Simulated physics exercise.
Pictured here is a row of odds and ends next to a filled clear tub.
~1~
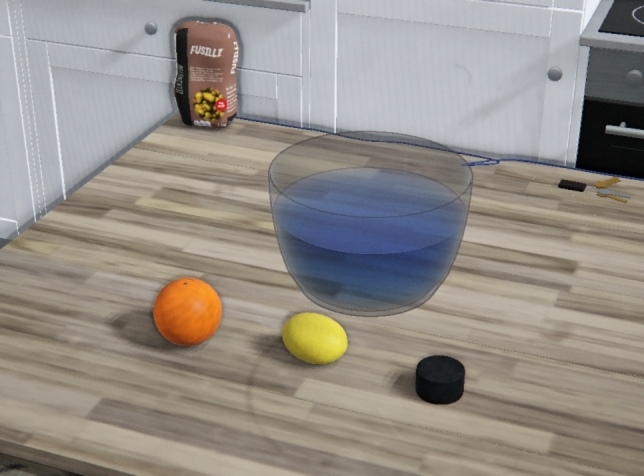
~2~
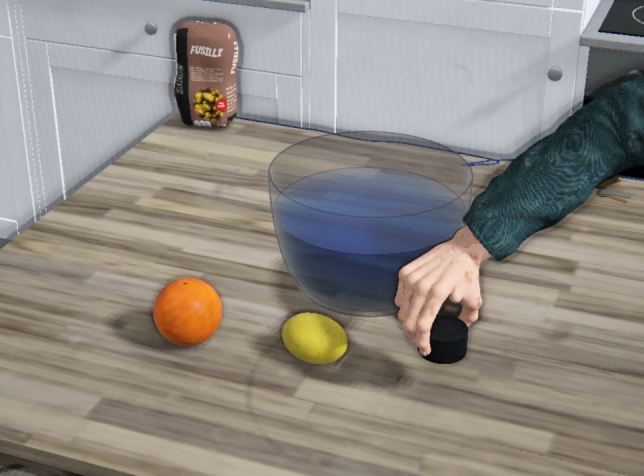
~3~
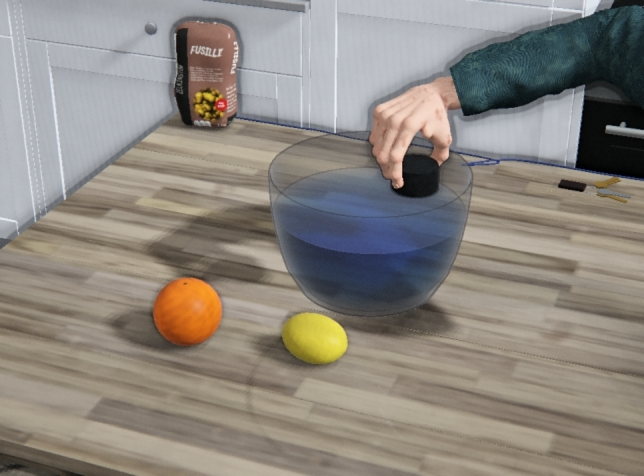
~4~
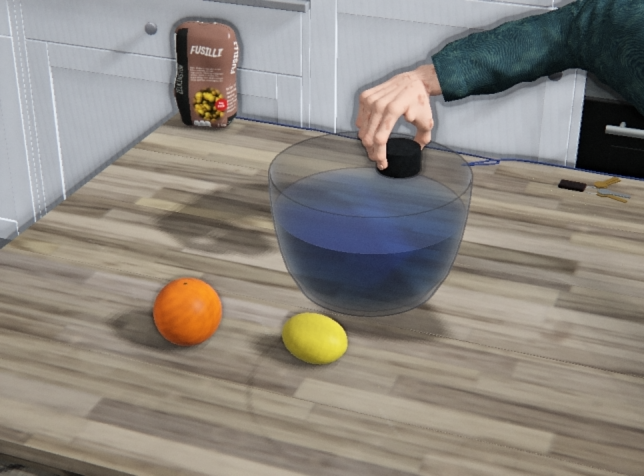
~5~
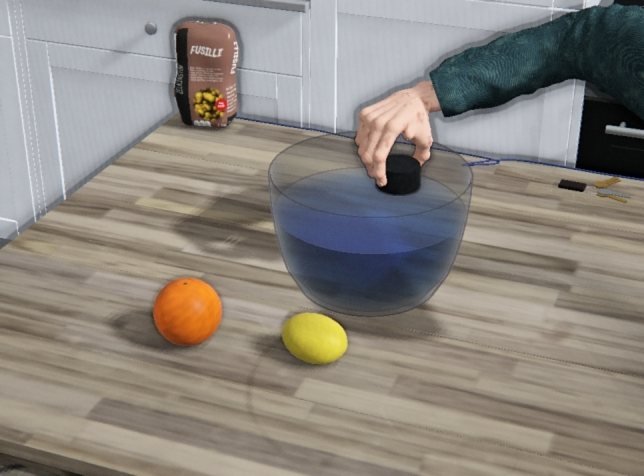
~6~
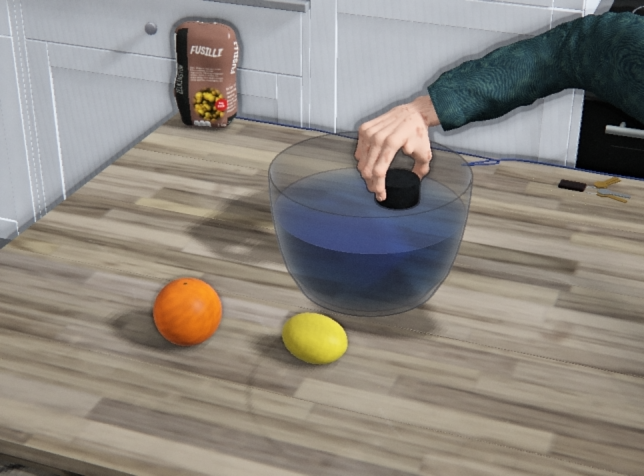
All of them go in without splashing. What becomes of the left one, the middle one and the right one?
Okay - the left one won't go under, the middle one won't go under, the right one won't stay up.
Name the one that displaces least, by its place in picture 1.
Answer: The body at the right end.
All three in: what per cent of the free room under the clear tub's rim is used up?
I make it 18 per cent.
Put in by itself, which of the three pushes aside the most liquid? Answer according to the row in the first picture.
Answer: The left-hand body.
Next, the iron weight sinks.
After that, the lemon rides on the surface.
Finally, the orange rides on the surface; afloat, orange and lemon.
